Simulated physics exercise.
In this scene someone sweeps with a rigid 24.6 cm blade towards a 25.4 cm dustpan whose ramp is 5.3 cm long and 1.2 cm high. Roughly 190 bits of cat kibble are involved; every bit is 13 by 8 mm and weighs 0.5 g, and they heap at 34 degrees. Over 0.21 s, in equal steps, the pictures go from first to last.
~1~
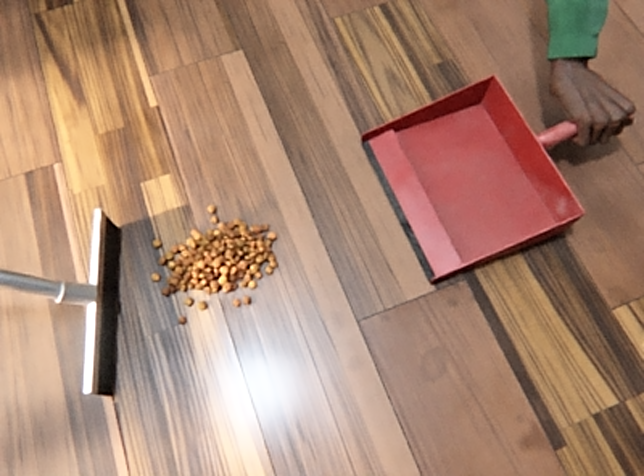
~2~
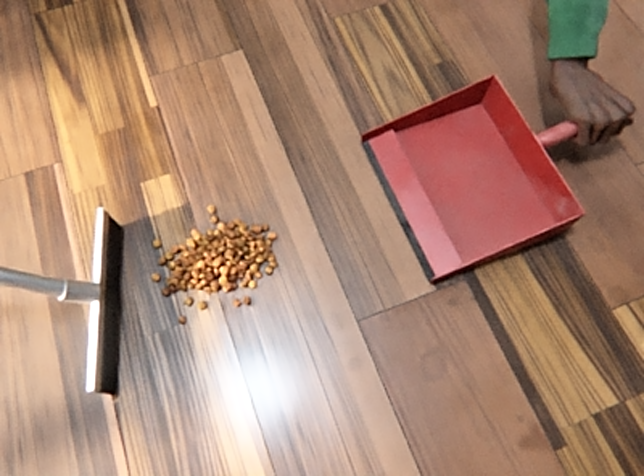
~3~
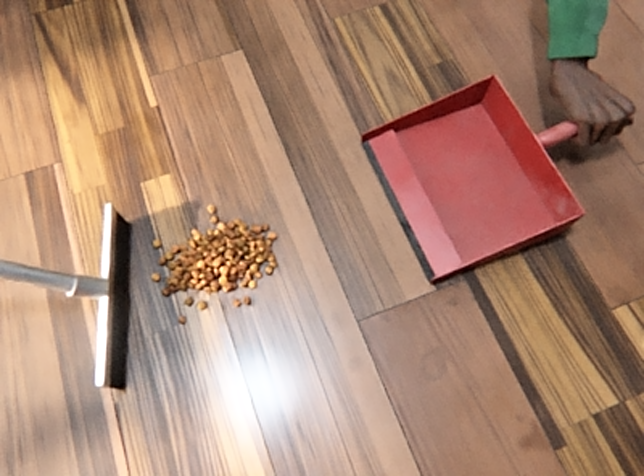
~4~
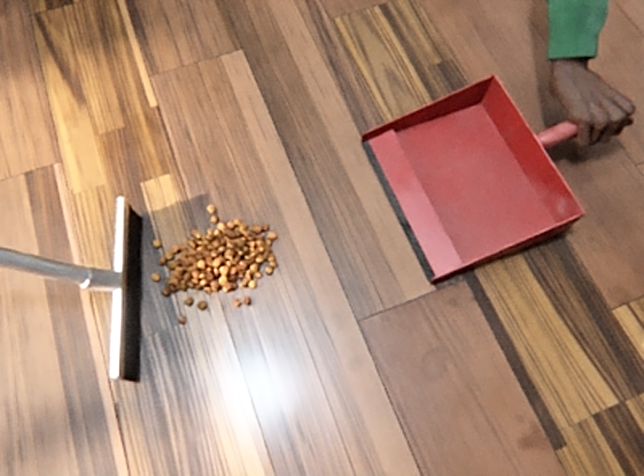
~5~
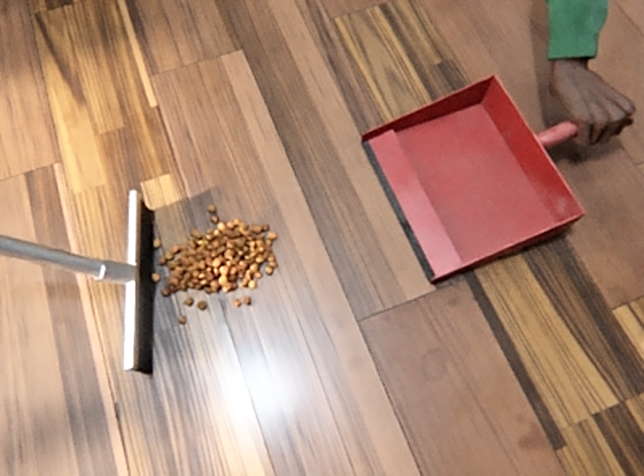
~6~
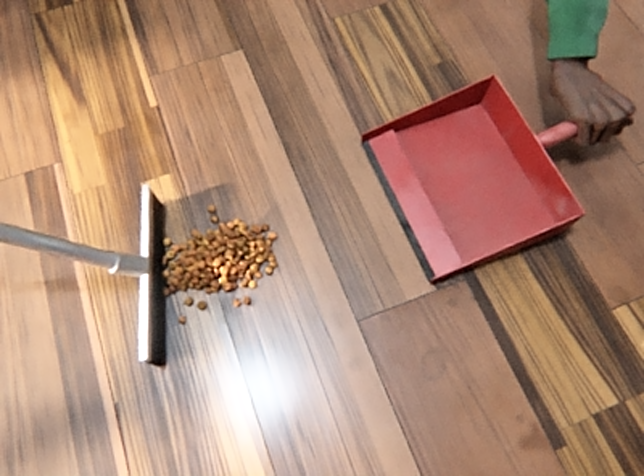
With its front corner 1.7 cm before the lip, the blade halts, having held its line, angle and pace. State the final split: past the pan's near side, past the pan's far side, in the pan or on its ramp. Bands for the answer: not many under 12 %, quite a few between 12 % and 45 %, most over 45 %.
Near side: Not many; far side: Not many; pan: Not many.
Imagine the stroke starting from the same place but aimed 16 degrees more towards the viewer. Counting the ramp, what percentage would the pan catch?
About 30 percent would end up there.
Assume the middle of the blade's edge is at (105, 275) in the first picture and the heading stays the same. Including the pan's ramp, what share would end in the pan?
Roughly 0 percent would end up there.
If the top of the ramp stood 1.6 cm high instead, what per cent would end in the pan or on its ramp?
With that ramp, near 5 per cent.
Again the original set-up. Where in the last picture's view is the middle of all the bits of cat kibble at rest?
Roughly (369, 199).
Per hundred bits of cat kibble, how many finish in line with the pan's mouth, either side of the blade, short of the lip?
Roughly 90 in a hundred.
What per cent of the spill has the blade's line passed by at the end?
About 10 per cent.
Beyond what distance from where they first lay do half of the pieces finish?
That distance is close to 24 cm.
Then, 0.34 s after the last picture, middle of the blade 21 cm from the lip; 0 % over the lip, far side 0 %, near side 0 %.
Then, 0.57 s after the last picture, middle of the blade 11 cm from the lip; 0 % over the lip, far side 0 %, near side 0 %.
Then, 0.91 s after the last picture, middle of the blade 5 cm from the lip; 5 % over the lip, far side 5 %, near side 0 %.
In the end, near side 0 %, far side 5 %, pan 5 %, in front of the lip or behind the blade 90 %.
